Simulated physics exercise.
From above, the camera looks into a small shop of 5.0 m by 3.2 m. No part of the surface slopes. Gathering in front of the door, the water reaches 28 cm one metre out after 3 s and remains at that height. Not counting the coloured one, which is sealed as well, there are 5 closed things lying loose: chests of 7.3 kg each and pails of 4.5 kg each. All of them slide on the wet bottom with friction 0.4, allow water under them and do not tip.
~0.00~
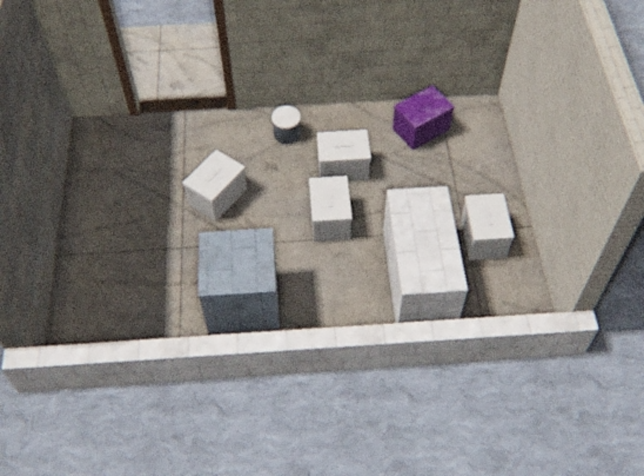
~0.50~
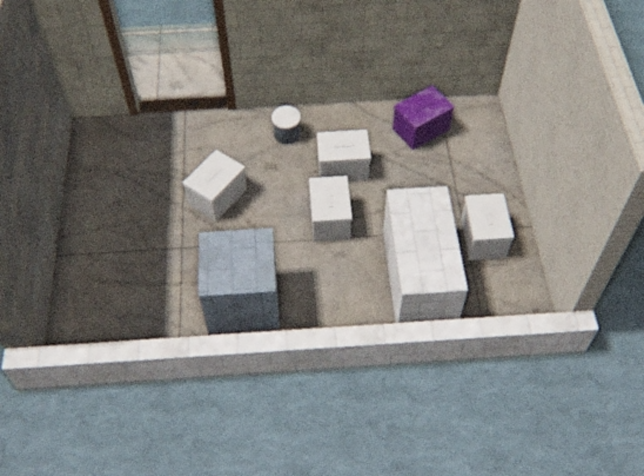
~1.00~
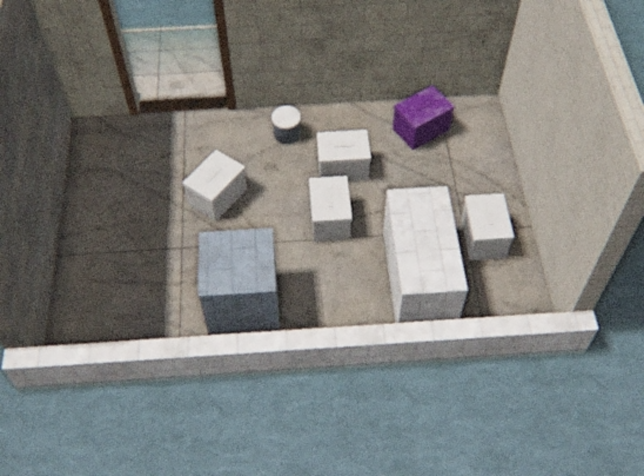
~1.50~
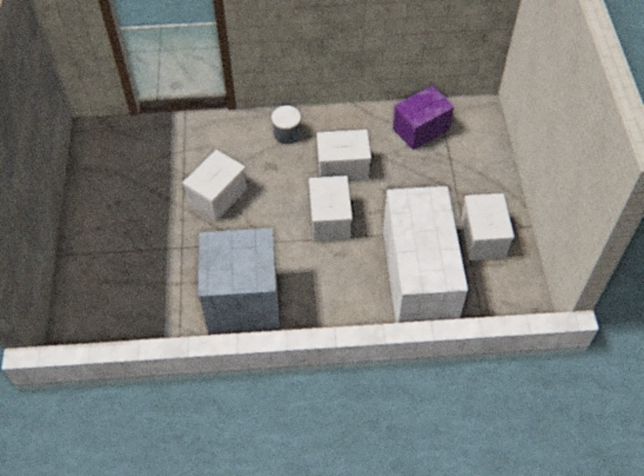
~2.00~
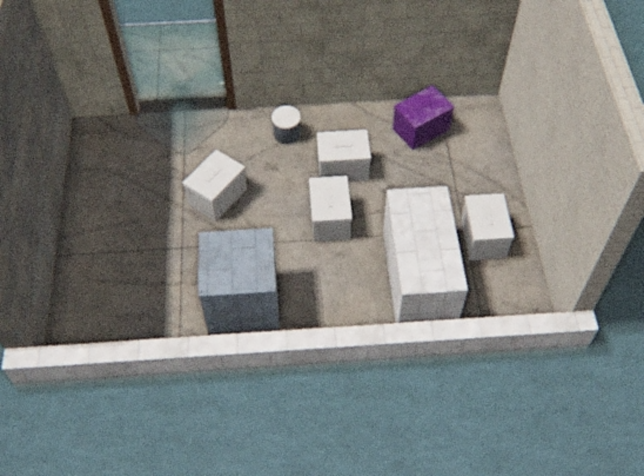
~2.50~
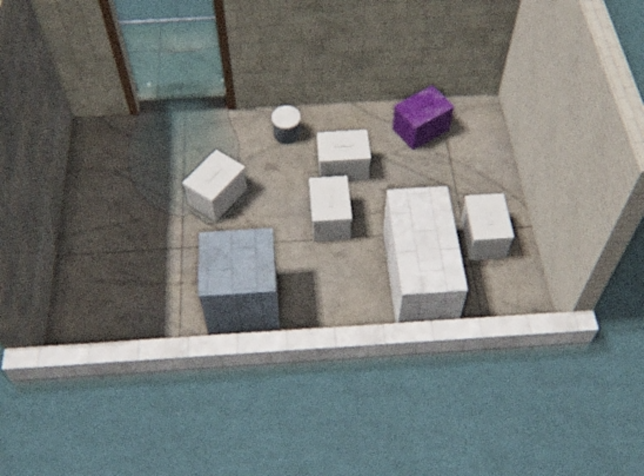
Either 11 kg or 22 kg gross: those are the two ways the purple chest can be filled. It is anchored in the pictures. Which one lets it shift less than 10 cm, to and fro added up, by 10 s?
Only the heavier amount suffices.
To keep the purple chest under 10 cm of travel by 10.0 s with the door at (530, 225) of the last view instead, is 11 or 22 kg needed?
With that change, neither one suffices.
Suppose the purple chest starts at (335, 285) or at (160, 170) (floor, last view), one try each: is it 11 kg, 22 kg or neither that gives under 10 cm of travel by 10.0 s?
In order: Both fall short; both fall short.
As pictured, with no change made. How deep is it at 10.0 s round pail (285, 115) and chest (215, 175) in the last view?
First about 4 cm, second about 15 cm.
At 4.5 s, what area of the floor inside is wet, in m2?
Roughly 9.5 m2.
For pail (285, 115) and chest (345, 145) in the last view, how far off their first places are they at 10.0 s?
10 cm and 60 cm respectively.
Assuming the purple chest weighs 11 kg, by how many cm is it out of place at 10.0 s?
I'd put it at about 50 cm.
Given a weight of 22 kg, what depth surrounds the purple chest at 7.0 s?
Around 0 cm.
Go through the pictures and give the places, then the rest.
In the first picture, the purple chest at (424, 106) rests on the ground; 0.0 m2 under water; 0 of 6 have shifted.
In the second picture, the purple chest at (424, 106) rests on the ground; 0.0 m2 under water; 0 of 6 have shifted.
In the third picture, the purple chest at (424, 106) rests on the ground; 0.0 m2 under water; 0 of 6 have shifted.
In the fourth picture, the purple chest at (424, 106) rests on the ground; 0.0 m2 under water; 0 of 6 have shifted.
In the fifth picture, the purple chest at (424, 106) rests on the ground; 0.4 m2 under water; 0 of 6 have shifted.
In the sixth picture, the purple chest at (424, 106) rests on the ground; 1.4 m2 under water; 0 of 6 have shifted.
After 3.5 s the purple chest would be 0 cm from its start with 11 kg and 0 cm from its start with 22 kg; 0 cm of water round it then.
After 4.5 s the purple chest would be 0 cm from its start with 11 kg and 0 cm from its start with 22 kg; 0 cm of water round it then.
After 7.0 s the purple chest would be 0 cm from its start with 11 kg and 0 cm from its start with 22 kg; 0 cm of water round it then.
After 10.0 s the purple chest would be 53 cm from its start with 11 kg and 1 cm from its start with 22 kg; 7 cm of water round it then.
